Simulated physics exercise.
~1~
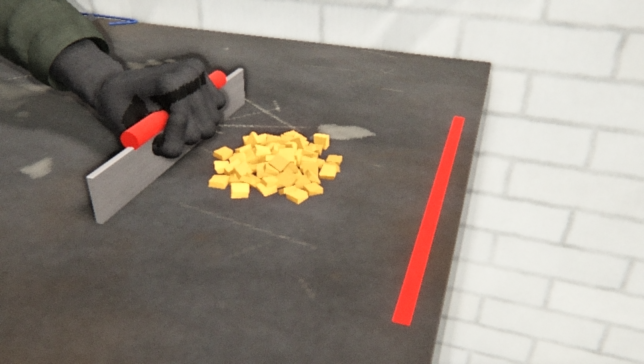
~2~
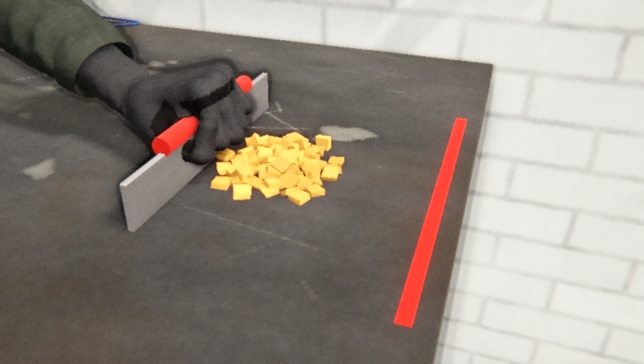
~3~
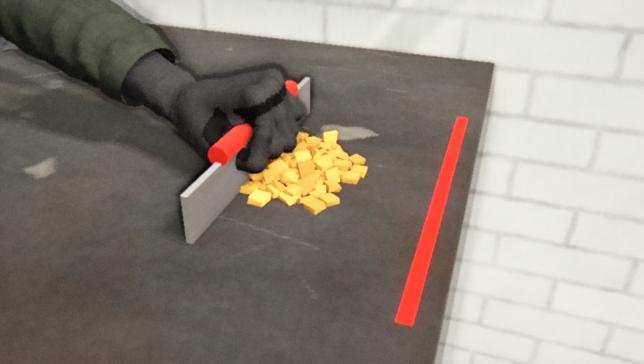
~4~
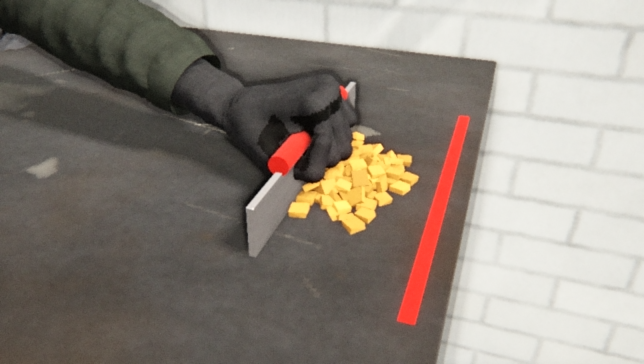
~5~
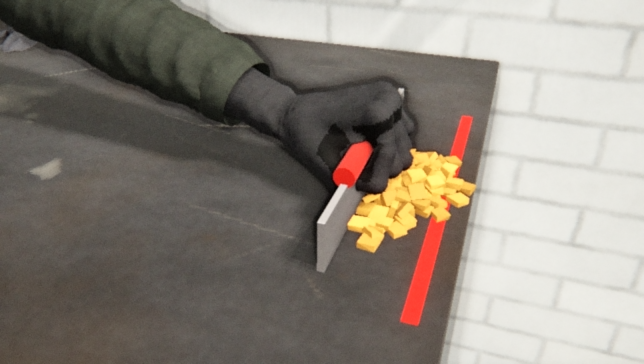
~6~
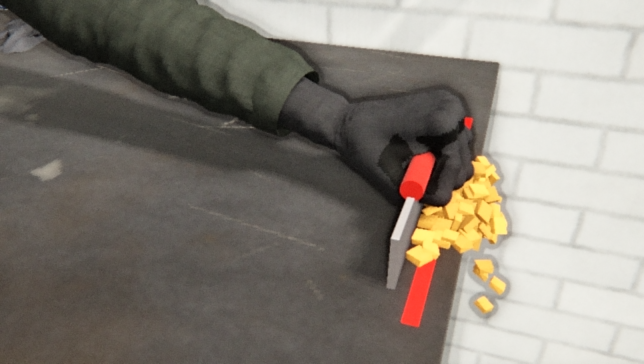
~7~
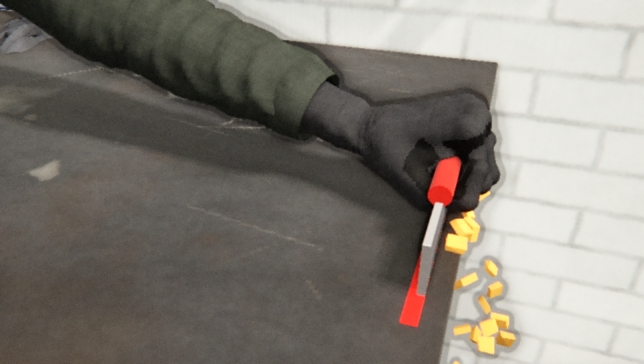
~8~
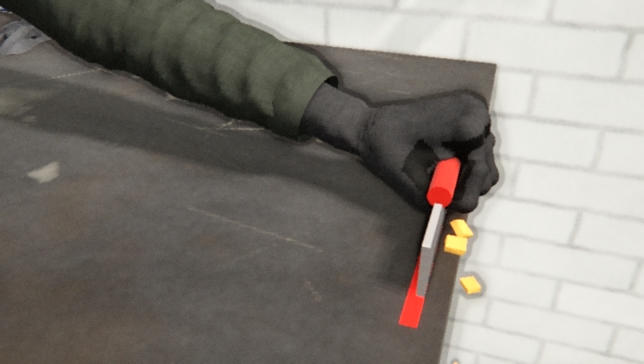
A gloved hand in a dark green sleeve grips a grey scraper with a red handle on a dark, scuffed tabletop, seen from above at an angle, with a white brick wall behind. A heap of small orange-yellow bits lies just to its right, and a strip of red tape runs near the table's right edge. The scraper slides right, meets the heap and pushes it across the tape. Bits begin spilling over the edge, and the blade stops at the tape as more tumble down. Nearly all the heap has gone over, with only a few bits still visible by the edge.
